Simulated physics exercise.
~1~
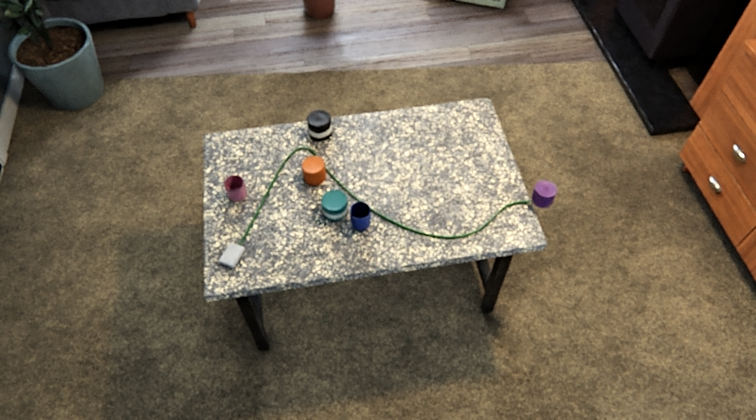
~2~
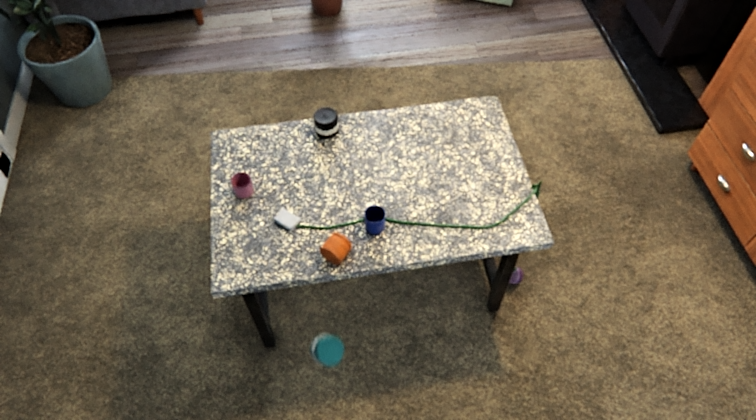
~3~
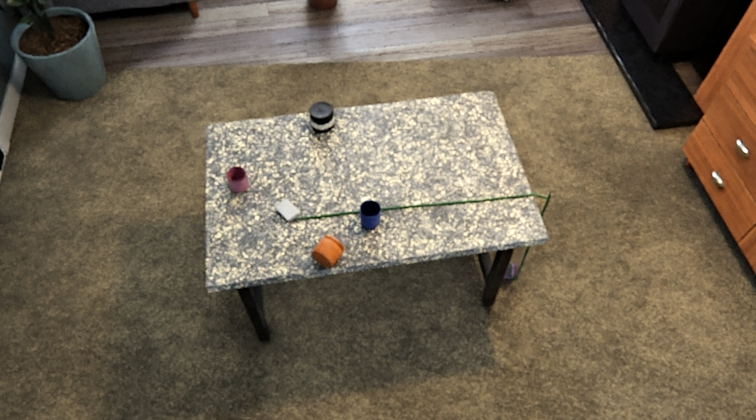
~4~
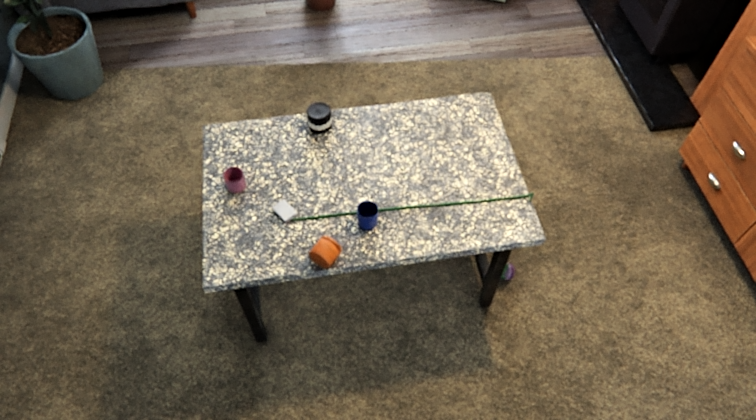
A speckled table stood on a carpet with small containers and a green cable across it; the purple one dropped off the right side, the cable straightened, the teal one fell off the front, and the orange one ended on its side.
